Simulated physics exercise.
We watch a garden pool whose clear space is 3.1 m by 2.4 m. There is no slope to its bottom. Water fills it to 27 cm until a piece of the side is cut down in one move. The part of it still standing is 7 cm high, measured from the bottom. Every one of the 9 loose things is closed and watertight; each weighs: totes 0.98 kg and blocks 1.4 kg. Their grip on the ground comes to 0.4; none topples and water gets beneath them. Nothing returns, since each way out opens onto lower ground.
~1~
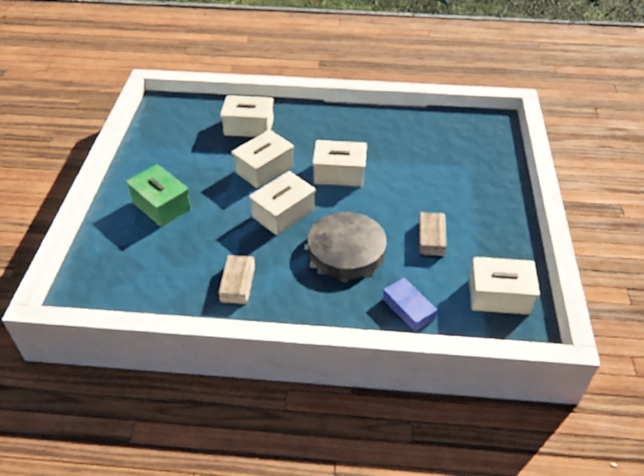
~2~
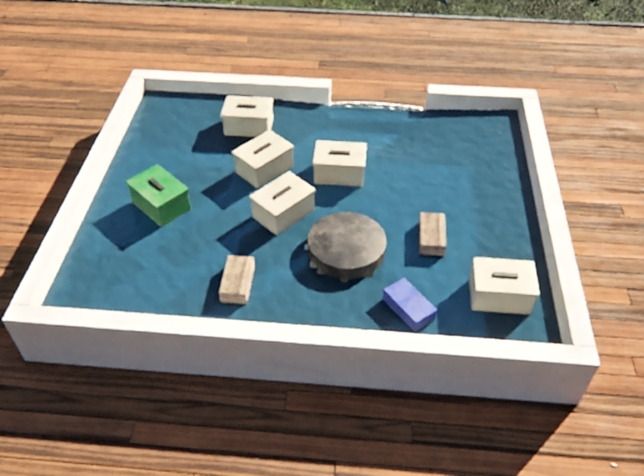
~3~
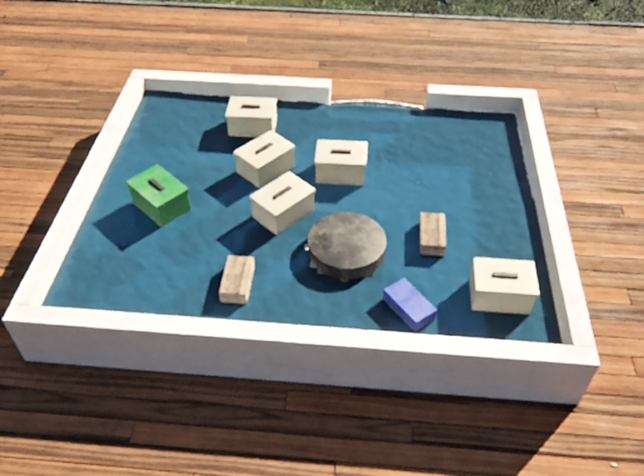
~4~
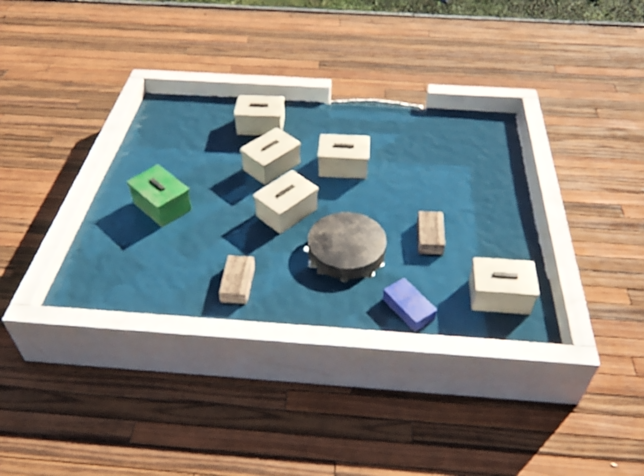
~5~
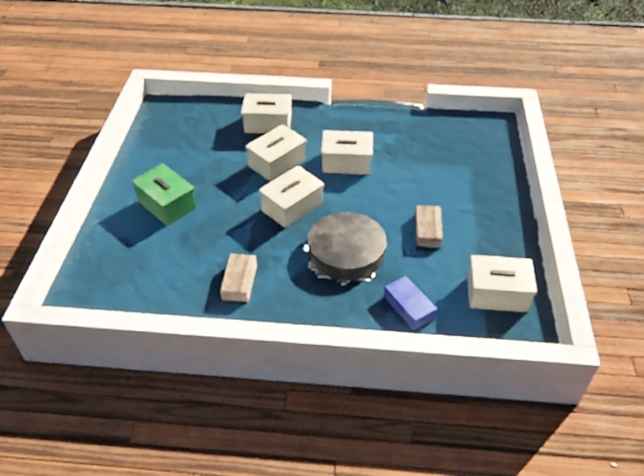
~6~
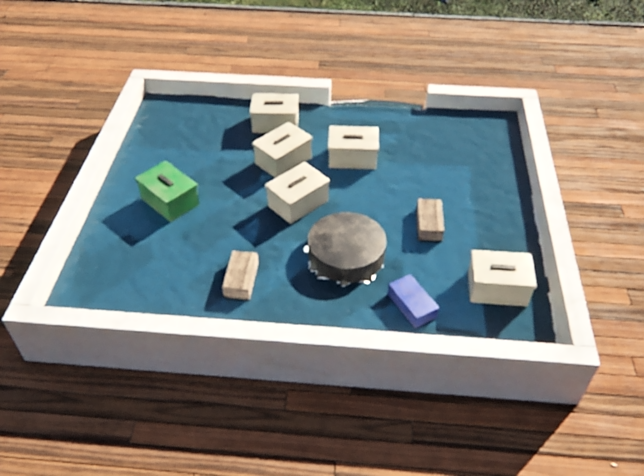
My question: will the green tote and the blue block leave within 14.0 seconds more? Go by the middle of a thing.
One by one: Green tote: Held in; blue block: Held in.
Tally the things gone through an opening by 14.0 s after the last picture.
That would be 5.
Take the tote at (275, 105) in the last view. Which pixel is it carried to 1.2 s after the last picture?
Somewhere near (302, 99) in the last view.
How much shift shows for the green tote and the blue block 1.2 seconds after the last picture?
10 and 10 cm, roughly.
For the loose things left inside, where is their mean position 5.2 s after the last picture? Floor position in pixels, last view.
The average lands around (354, 232).
Then, 1.2 s after the last picture the green tote is near (173, 178), 0.1 m from its start, afloat; the blue block is near (425, 292), 0.1 m from its start, afloat; 0 of 9 are out; 9 afloat.
Then, 5.2 s after the last picture the green tote is near (188, 175), 0.3 m from its start, afloat; the blue block is near (429, 279), 0.3 m from its start, afloat; 2 of 9 are out; 7 afloat.
Then, 10.0 s after the last picture the green tote is near (209, 162), 0.5 m from its start, afloat; the blue block is near (430, 259), 0.4 m from its start, afloat; 3 of 9 are out; 6 afloat.
Then, 14.0 s after the last picture the green tote is near (223, 154), 0.6 m from its start, afloat; the blue block is near (424, 241), 0.6 m from its start, afloat; 5 of 9 are out; 4 afloat.
